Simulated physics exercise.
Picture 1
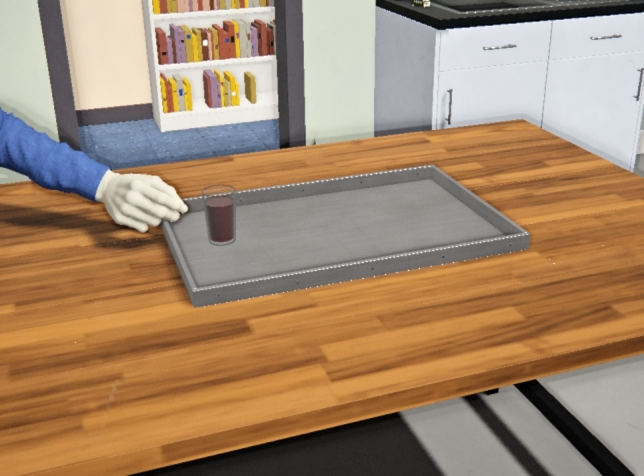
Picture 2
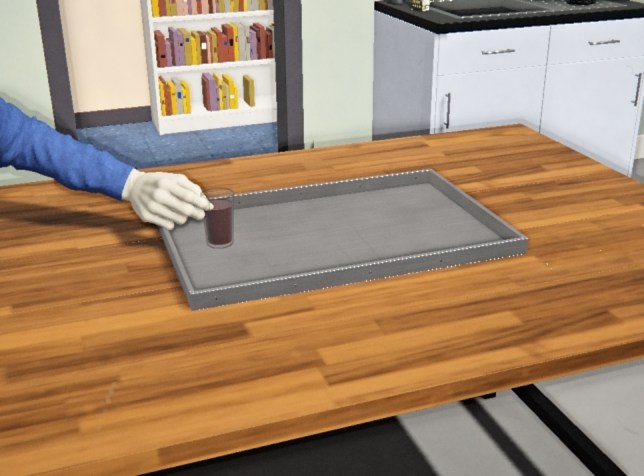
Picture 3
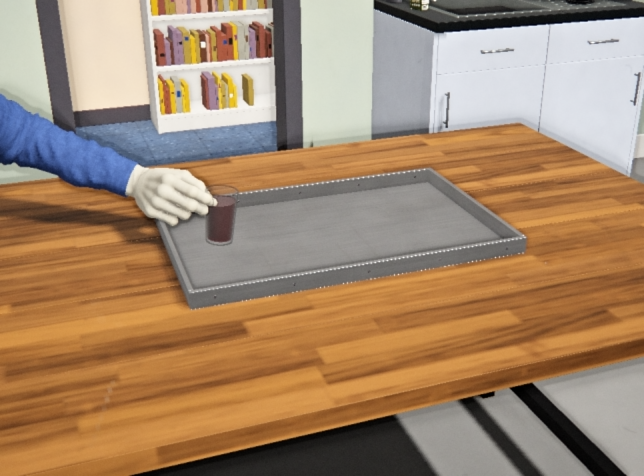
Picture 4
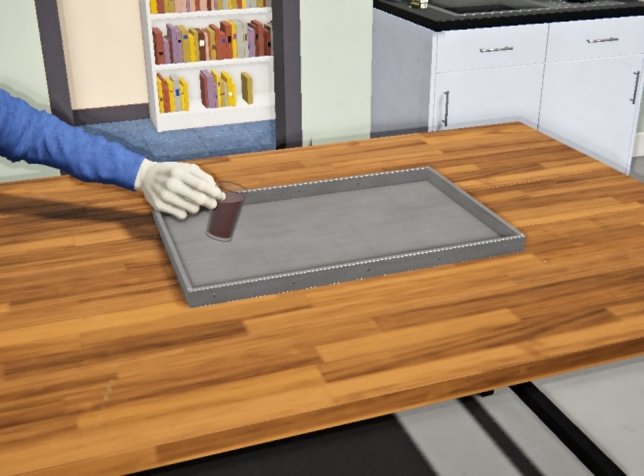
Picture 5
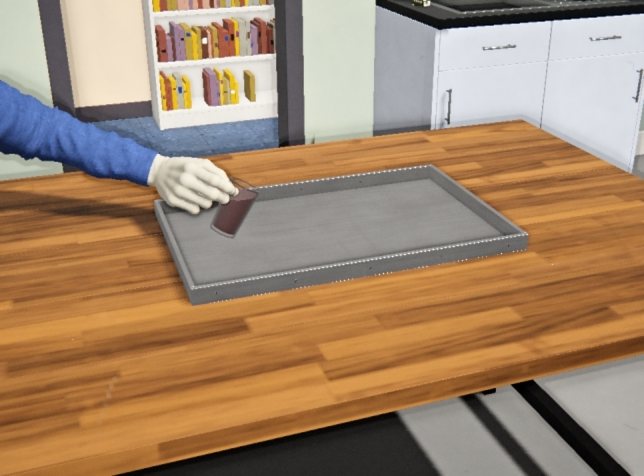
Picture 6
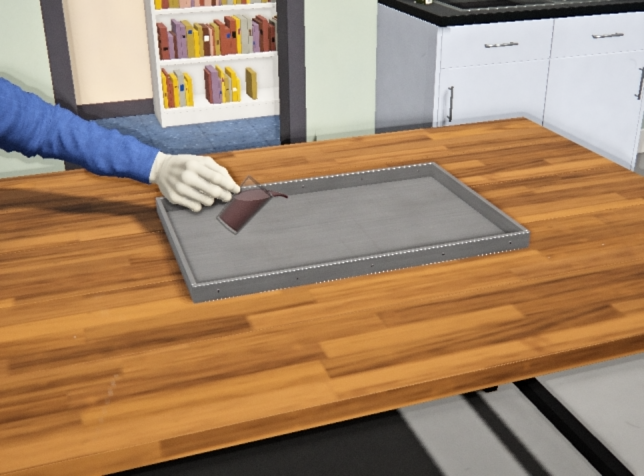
On a wooden counter, a gloved hand reaching in from the left and pushing a glass of dark liquid rightward, tilting it over a gray tray.
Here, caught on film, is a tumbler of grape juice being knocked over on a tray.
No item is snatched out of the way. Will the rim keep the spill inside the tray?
The spill remains in the tray.
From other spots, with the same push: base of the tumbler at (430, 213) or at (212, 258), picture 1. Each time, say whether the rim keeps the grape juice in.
One: It escapes from the tray. Two: It stays in the tray.
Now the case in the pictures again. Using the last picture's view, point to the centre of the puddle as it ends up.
Resting centre: About (396, 209).
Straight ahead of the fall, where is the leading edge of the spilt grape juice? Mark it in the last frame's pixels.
It gets to somewhere near (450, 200) in the last picture.
Shortly, the tumbler lies in the tray; the puddle covers about as much as a plate; none is outside.
Then, the puddle covers about as much as a tray; none is outside.
At the finish, the puddle covers about as much as a tray; none is outside.
